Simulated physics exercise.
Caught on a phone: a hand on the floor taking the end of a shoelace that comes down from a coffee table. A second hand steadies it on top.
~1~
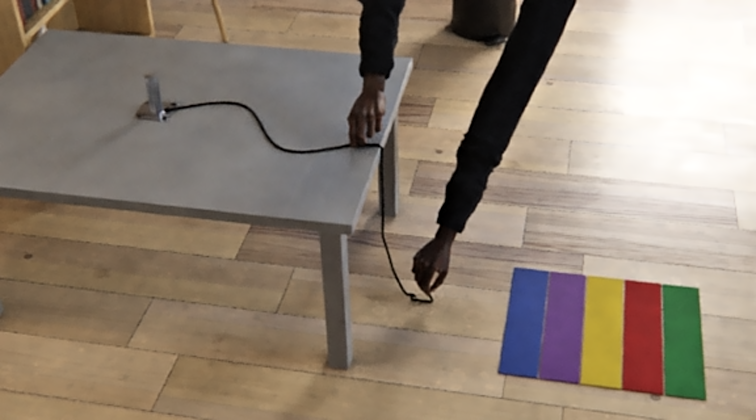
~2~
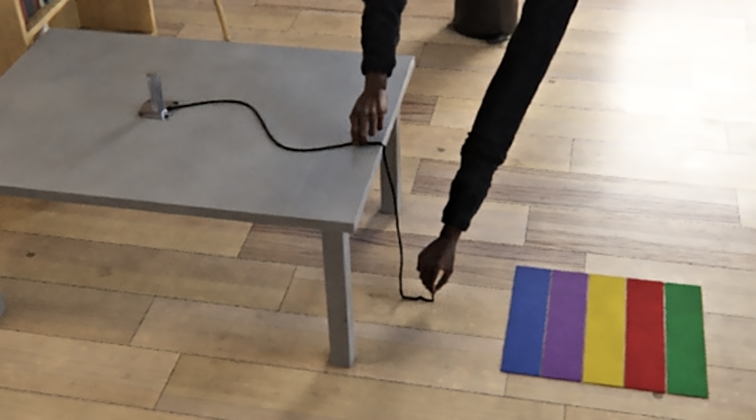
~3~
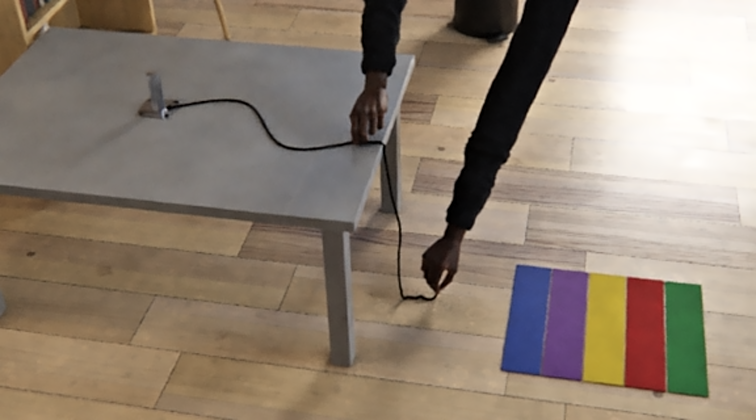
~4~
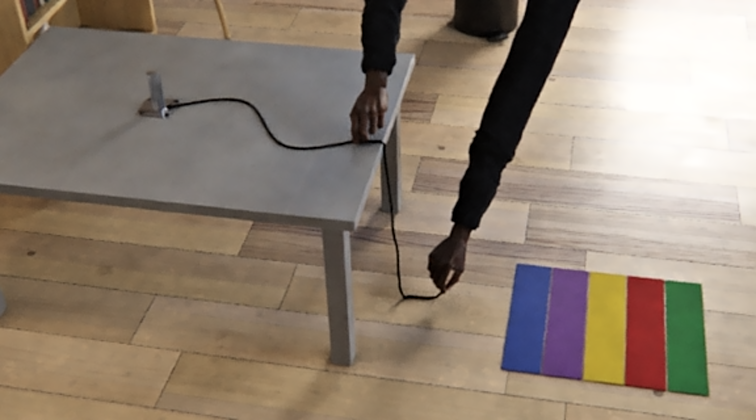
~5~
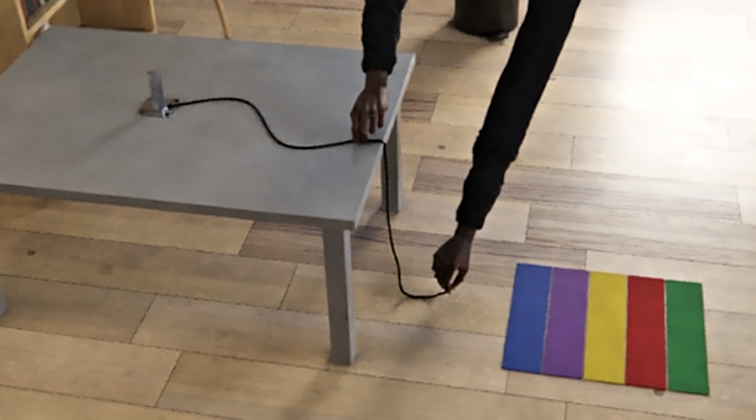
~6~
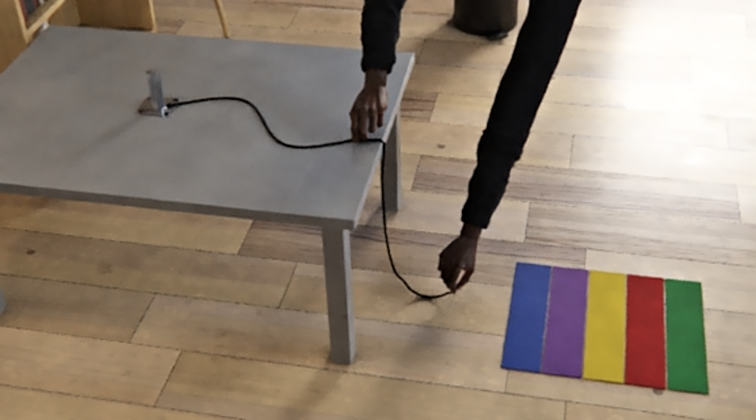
A dark-sleeved arm reaches down to a pale wooden floor, its hand holding the end of a black shoelace that hangs from a grey coffee table, seen from above. Another hand rests at the table's edge, a small upright object stands left, and blue, purple, yellow, red and green strips lie right. The lower hand draws the end slightly rightward while the camera stays almost still.
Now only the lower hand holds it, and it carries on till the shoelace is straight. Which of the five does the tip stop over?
The yellow one.
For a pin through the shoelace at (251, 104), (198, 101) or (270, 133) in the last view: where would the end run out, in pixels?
In that order: (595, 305), (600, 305) and (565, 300).
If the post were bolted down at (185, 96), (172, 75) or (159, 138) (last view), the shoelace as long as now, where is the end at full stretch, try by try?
In that order: (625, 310), (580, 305) and (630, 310).
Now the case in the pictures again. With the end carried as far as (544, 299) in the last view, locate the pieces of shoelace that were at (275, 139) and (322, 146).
They go to (317, 130) and to (368, 136).
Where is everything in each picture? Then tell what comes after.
End (430, 291); blue (521, 355); purple (561, 360); yellow (602, 365); red (643, 370); green (685, 376), in the first picture.
End (435, 290); shoelace through (207, 103) (262, 121) (306, 150) (384, 152) (397, 219) (401, 281), in the second picture.
End (439, 289), in the third picture.
End (446, 289); shoelace through (207, 101) (262, 120) (306, 148) (384, 150) (392, 218) (399, 279), in the fourth picture.
End (450, 289), in the fifth picture.
End (456, 289); shoelace through (206, 100) (262, 118) (306, 147) (384, 149) (384, 216) (399, 277), in the sixth picture.
A little later, end near (544, 299); over blue.
Next, end near (584, 304); over purple.
When it is tight, end near (606, 307); over yellow. It halts on the yellow strip.
